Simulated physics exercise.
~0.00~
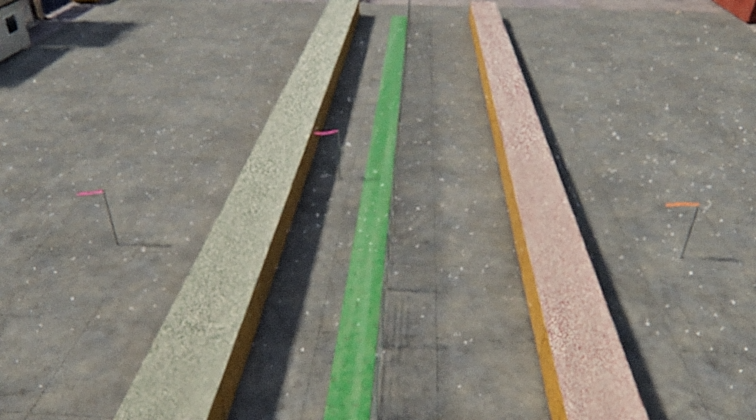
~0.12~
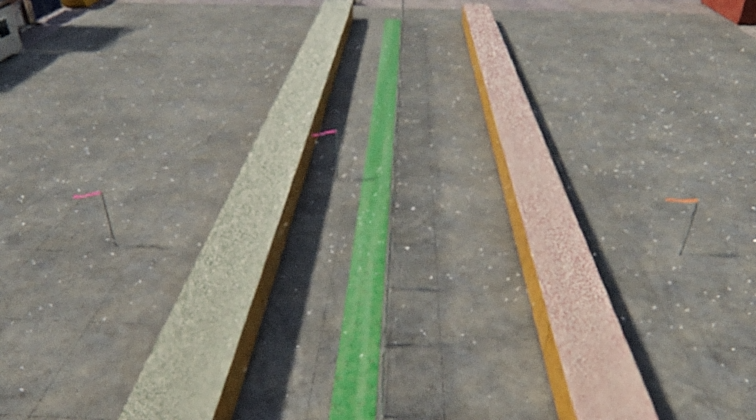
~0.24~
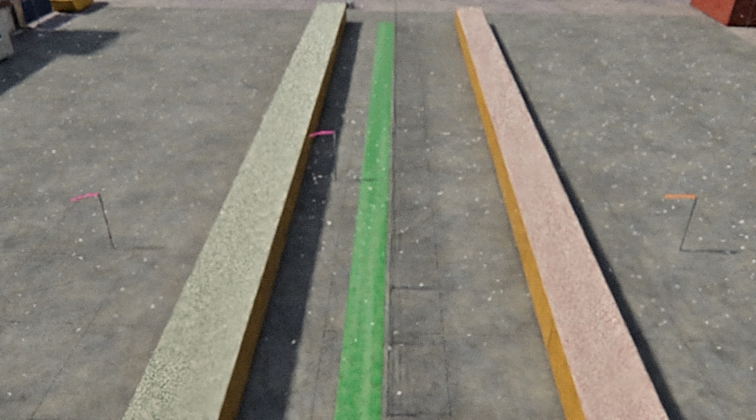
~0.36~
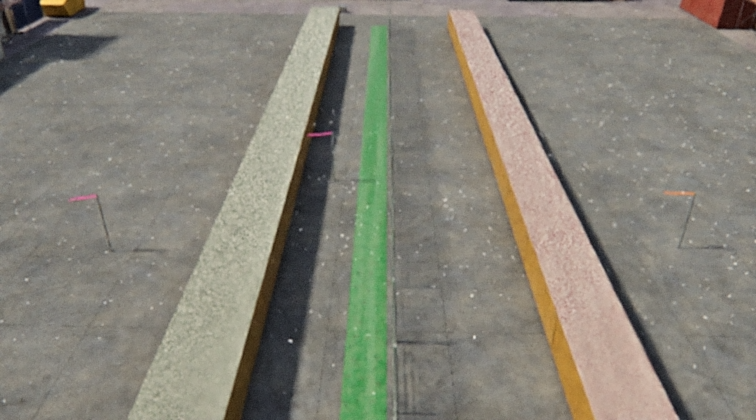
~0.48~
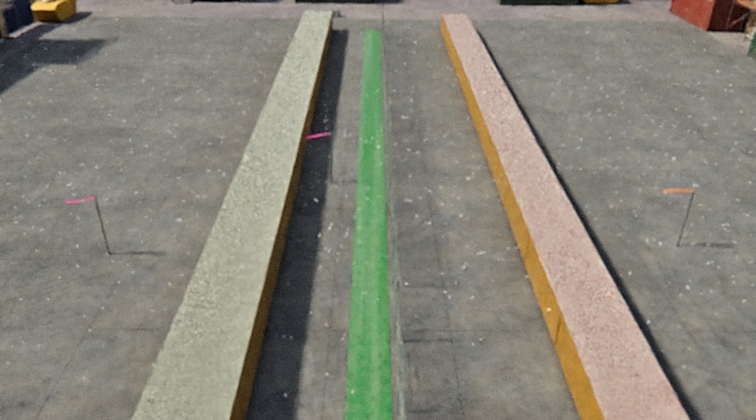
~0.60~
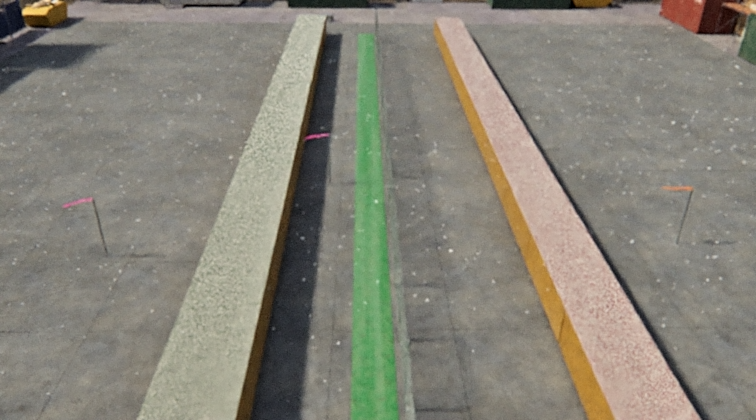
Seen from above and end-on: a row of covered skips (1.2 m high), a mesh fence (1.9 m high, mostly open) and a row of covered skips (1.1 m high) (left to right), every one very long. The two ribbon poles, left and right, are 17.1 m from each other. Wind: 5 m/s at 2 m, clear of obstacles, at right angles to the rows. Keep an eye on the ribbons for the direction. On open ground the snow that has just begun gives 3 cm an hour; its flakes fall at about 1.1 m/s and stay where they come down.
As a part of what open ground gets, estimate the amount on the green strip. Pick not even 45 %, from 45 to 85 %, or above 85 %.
More than 85 %.
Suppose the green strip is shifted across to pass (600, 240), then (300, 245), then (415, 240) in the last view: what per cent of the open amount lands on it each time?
Going place by place, it's about 100, 90 and 70 %.
In 10 minutes the green strip collects 5 mm against 5 mm in the open.
In 30 minutes the green strip collects 15 mm against 15 mm in the open.
In 60 minutes the green strip collects 29 mm against 30 mm in the open, so the green strip has 97 % of the open amount; the left half of it has 96 %, the right half 98 %.
